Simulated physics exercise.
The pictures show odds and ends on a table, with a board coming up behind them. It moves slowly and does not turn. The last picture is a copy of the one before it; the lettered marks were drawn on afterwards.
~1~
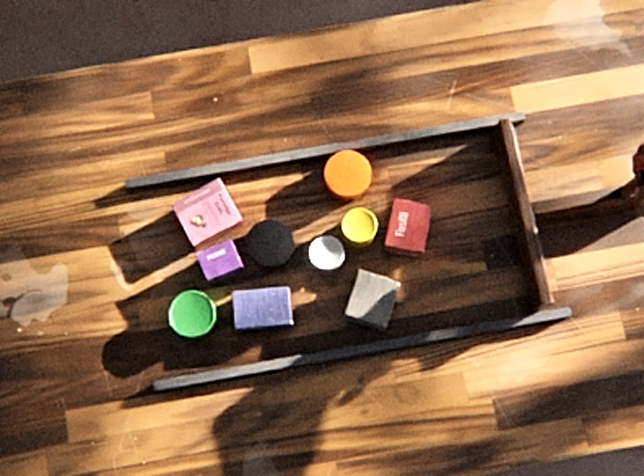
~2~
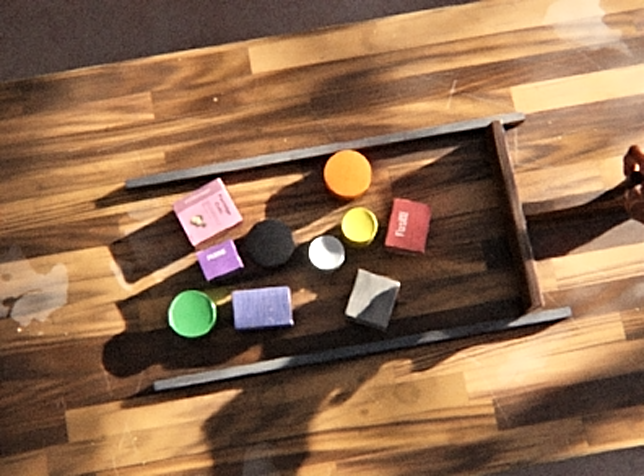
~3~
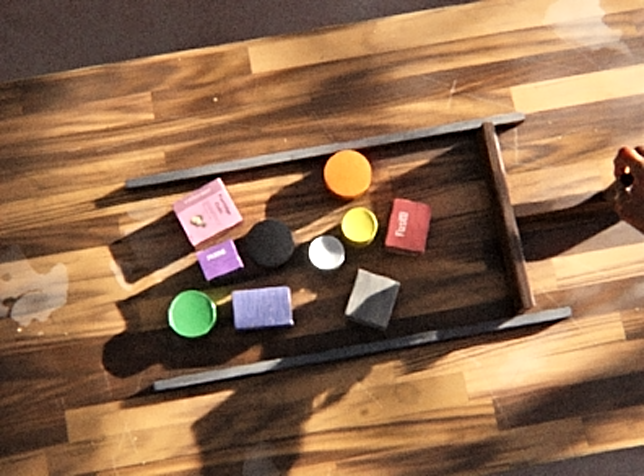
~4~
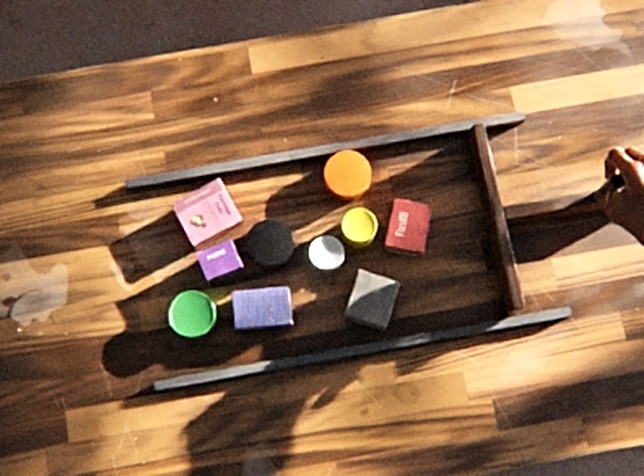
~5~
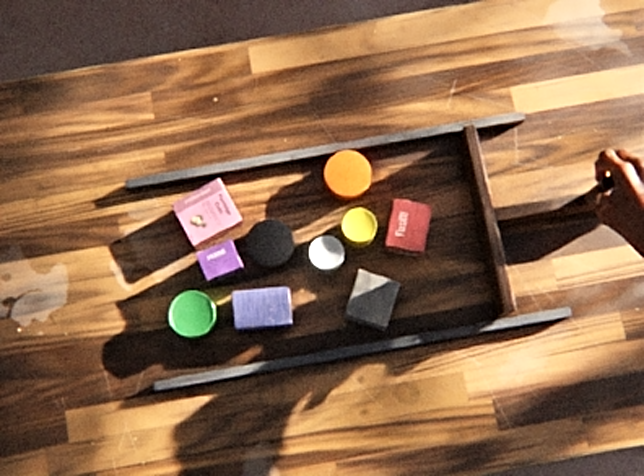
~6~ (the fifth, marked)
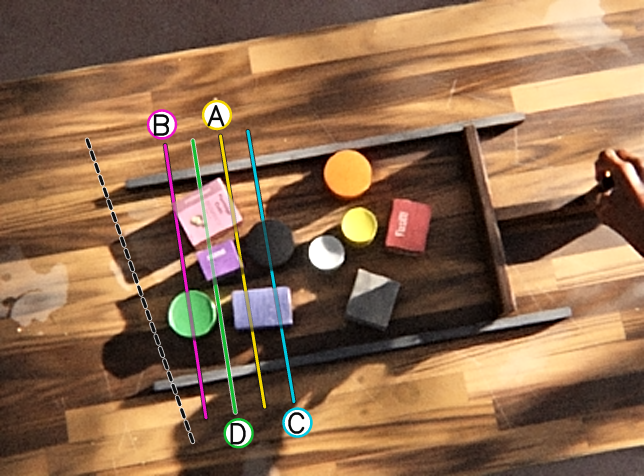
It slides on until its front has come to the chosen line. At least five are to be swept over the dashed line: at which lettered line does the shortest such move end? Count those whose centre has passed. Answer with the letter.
It must go as far as B.
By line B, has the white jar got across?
Yes.
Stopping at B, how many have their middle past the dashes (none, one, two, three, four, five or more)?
It has five or more across.
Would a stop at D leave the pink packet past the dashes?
By then, no.
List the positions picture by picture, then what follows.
In the first frame, green tub (193, 315); grey block (372, 301); pink packet (208, 215).
In the second frame, board (517, 211); yellow tub (359, 228).
In the third frame, board (508, 212); purple box (220, 262).
In the fourth frame, board (499, 214); white jar (327, 255).
In the fifth frame, board (490, 215); orange pot (348, 176); green tub (193, 315); grey block (372, 301).
On the marked copy, A at (242, 267); B at (185, 277); C at (270, 262); D at (213, 272); the dashed line at (138, 286).
With B. Early on, board (380, 235); green tub (193, 315); purple box (220, 263); none across.
Further on, board (269, 254); purple box (130, 291); green tub (151, 323); one across.
At the end, board (184, 269); purple box (47, 306); green tub (67, 339); seven across.
As for the rest, A gets only two across; C gets only one across; D gets only four across.
